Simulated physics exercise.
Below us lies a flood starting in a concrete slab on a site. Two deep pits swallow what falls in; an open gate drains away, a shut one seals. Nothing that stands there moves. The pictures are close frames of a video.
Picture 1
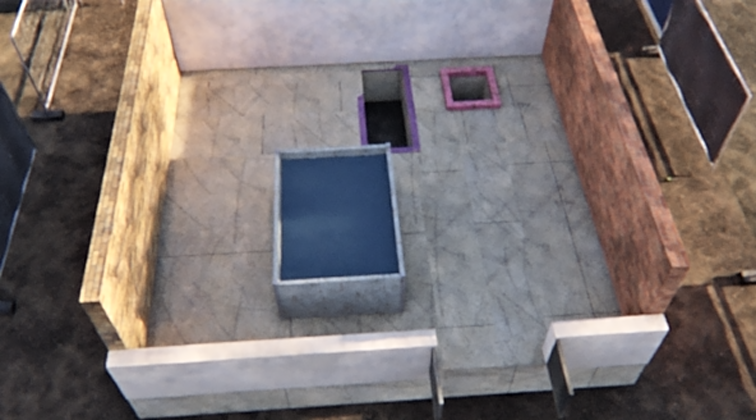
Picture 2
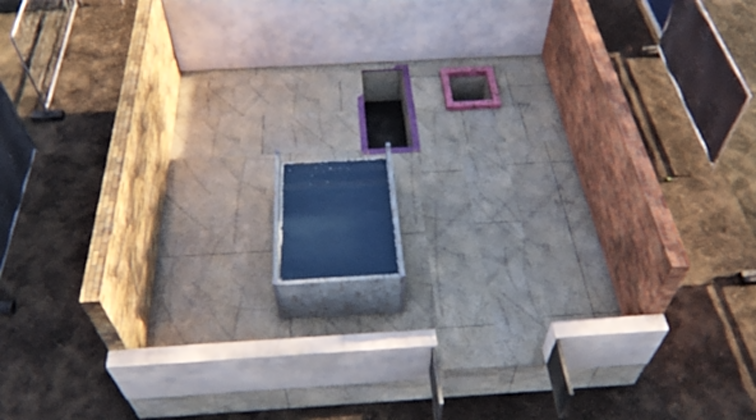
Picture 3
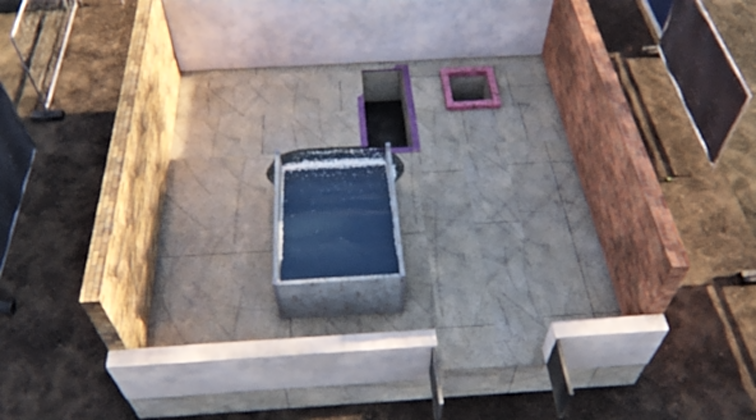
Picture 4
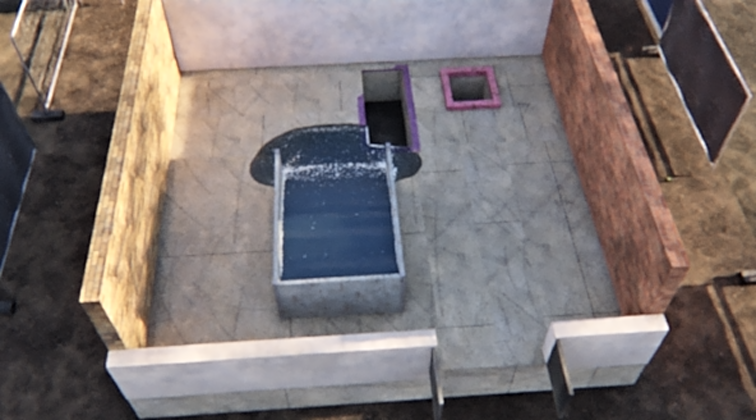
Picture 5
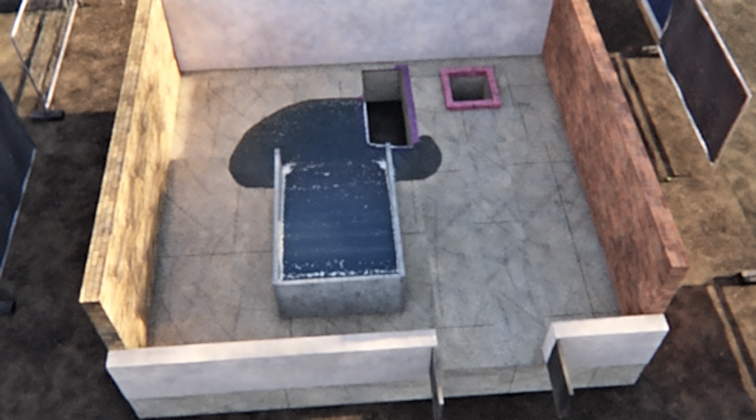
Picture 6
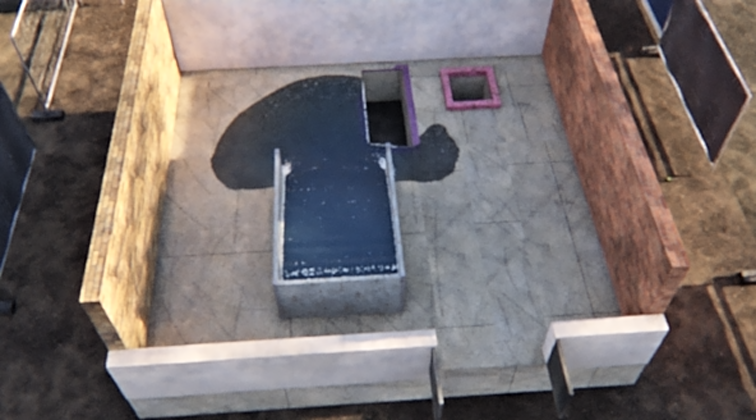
On a walled concrete slab with two square-edged pits, one rimmed purple and one pink, a tank holds still, dark water. Its far side opens and water pours out, spreading across the slab in a dark, rounded sheet, widening to the left and reaching around the purple-edged pit to its right.
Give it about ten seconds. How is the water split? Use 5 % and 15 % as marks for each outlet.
In the end: The gate takes under 5 %; the pink pit takes under 5 %; the purple pit takes over 15 %.
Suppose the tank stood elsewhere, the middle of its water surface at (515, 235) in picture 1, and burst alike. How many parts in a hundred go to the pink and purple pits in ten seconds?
In per cent: Pink 25, purple 45.
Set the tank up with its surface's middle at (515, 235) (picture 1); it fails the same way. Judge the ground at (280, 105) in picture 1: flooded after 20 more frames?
There: Flooded.
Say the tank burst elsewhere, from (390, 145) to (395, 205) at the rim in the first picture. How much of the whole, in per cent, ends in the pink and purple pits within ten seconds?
In per cent: Pink 8, purple 20.
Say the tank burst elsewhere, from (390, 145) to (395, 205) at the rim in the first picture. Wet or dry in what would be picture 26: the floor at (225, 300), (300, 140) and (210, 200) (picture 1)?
In turn: Clear, dry, dry.
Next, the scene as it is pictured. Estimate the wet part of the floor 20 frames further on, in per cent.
I make it 40 per cent.
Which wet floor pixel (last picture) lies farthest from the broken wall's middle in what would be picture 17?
At about (508, 61).
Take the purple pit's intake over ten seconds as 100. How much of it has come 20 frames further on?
I make it 60 per cent.
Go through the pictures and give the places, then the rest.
Still water in the tank at (336, 213), in the first frame.
Water pours out on the tank's far side and has run to a hidden place, in the second frame.
The front is at (392, 158), out from the gap on the tank's far side, in the third frame.
Water pours out on the tank's far side and has run to (408, 150), in the fourth frame.
Water pours out on the tank's far side and has run to (304, 104), in the fifth frame.
Water pours out on the tank's far side and has run to (317, 79), in the sixth frame.
A moment on, water covers 30 % of the floor; the gate 0 %, the pink pit 0 %, the purple pit 10 %.
Next, water covers 30 % of the floor; the gate 0 %, the pink pit 0 %, the purple pit 21 %.
Then, water covers 40 % of the floor; the gate 0 %, the pink pit 0 %, the purple pit 33 %.
Later, water covers 65 % of the floor; the gate 0 %, the pink pit 0 %, the purple pit 45 %.
In the end, water covers 75 % of the floor; the gate 1 %, the pink pit 0 %, the purple pit 54 %.
